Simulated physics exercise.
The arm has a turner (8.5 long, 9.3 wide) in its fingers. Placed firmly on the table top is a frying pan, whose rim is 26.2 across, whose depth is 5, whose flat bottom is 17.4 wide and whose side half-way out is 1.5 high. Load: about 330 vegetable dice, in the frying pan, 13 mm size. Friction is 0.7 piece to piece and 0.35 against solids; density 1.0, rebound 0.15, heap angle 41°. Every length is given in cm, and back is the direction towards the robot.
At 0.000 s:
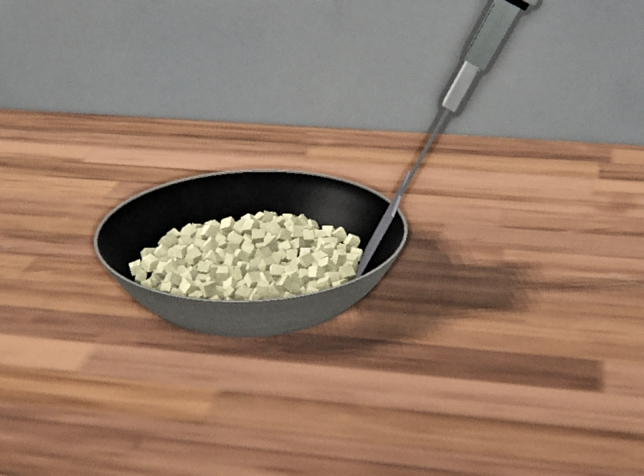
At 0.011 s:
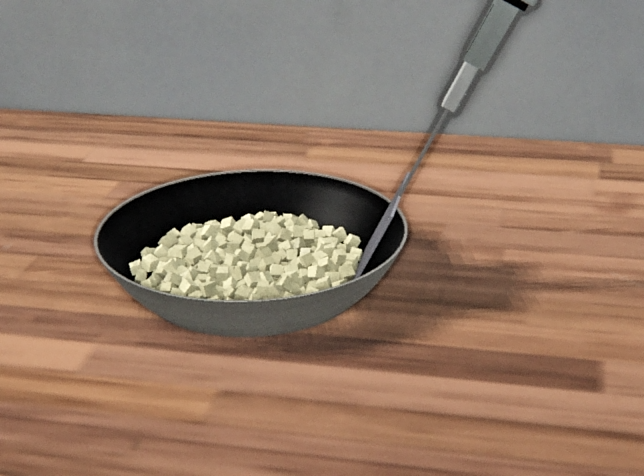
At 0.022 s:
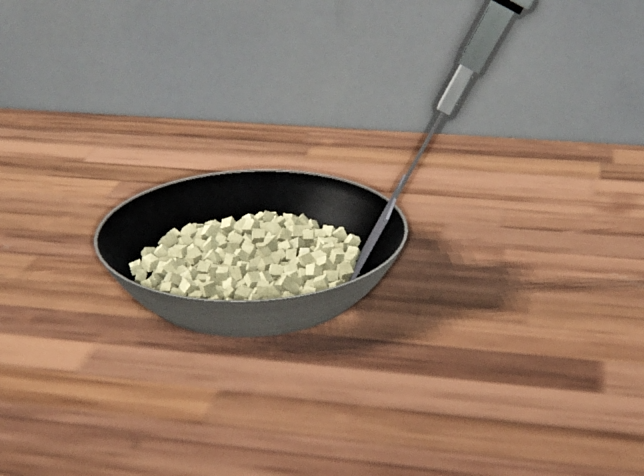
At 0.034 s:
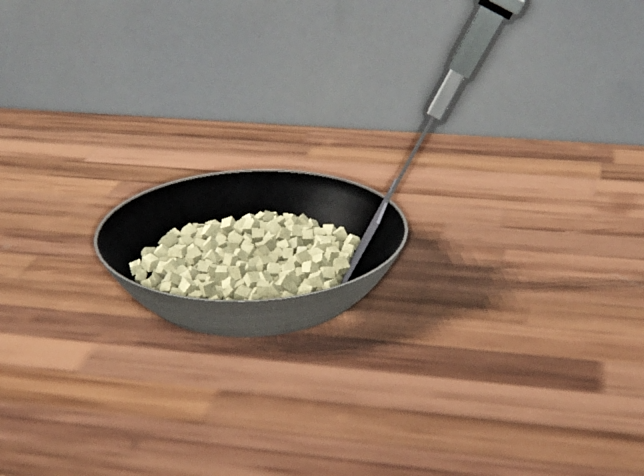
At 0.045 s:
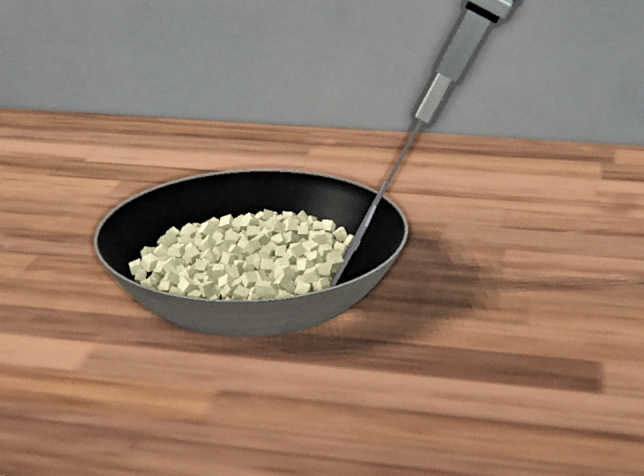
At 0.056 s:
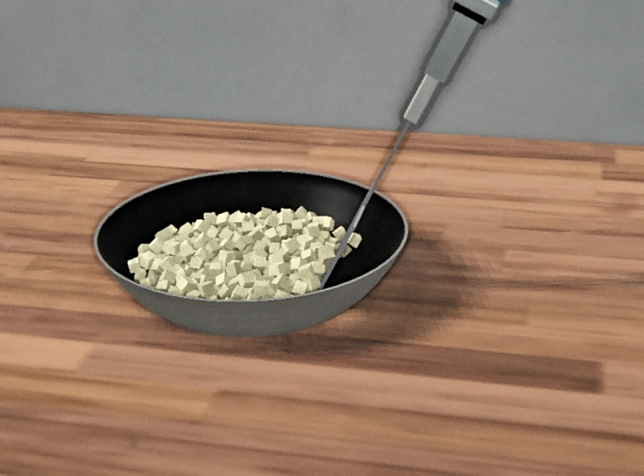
A robot arm's turner stayed still at first in a frying pan of pale vegetable cubes on a wooden table, then moved a short way left, nudging the pile's right side slightly.
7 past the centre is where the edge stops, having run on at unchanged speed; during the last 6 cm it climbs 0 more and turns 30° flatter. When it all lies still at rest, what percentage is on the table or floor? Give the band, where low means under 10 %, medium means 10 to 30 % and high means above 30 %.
Band: Low.
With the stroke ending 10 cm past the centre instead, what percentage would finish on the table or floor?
That would give close to 40 per cent.
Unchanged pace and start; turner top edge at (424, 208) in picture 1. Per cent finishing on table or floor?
About 0 per cent.
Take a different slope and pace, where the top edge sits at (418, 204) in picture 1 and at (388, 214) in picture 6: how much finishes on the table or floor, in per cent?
It works out to about 0 %, more or less.
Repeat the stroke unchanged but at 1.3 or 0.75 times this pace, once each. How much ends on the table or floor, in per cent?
The two tries give about 10 and 5 in a hundred.
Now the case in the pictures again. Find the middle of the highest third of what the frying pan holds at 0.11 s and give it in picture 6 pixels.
Centre estimated at around (224, 245).
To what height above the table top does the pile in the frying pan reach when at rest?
Close to 7.0 centimetres high.
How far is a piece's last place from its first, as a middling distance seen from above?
It works out to roughly 6 cm.
By 0.11 s, sloping 64°, highest piece 5 above the table; 333 in the frying pan.
By 0.16 s, sloping 54°, highest piece 6 above the table; 333 in the frying pan.
By 0.39 s, sloping 34°, highest piece 7 above the table; 323 in the frying pan, 10 on the table or floor.
By 1.44 s, sloping 34°, highest piece 7 above the table; 323 in the frying pan, 10 on the table or floor.
Final count, 323 in the frying pan, 10 on the table or floor. That is 3 % on the table or floor.
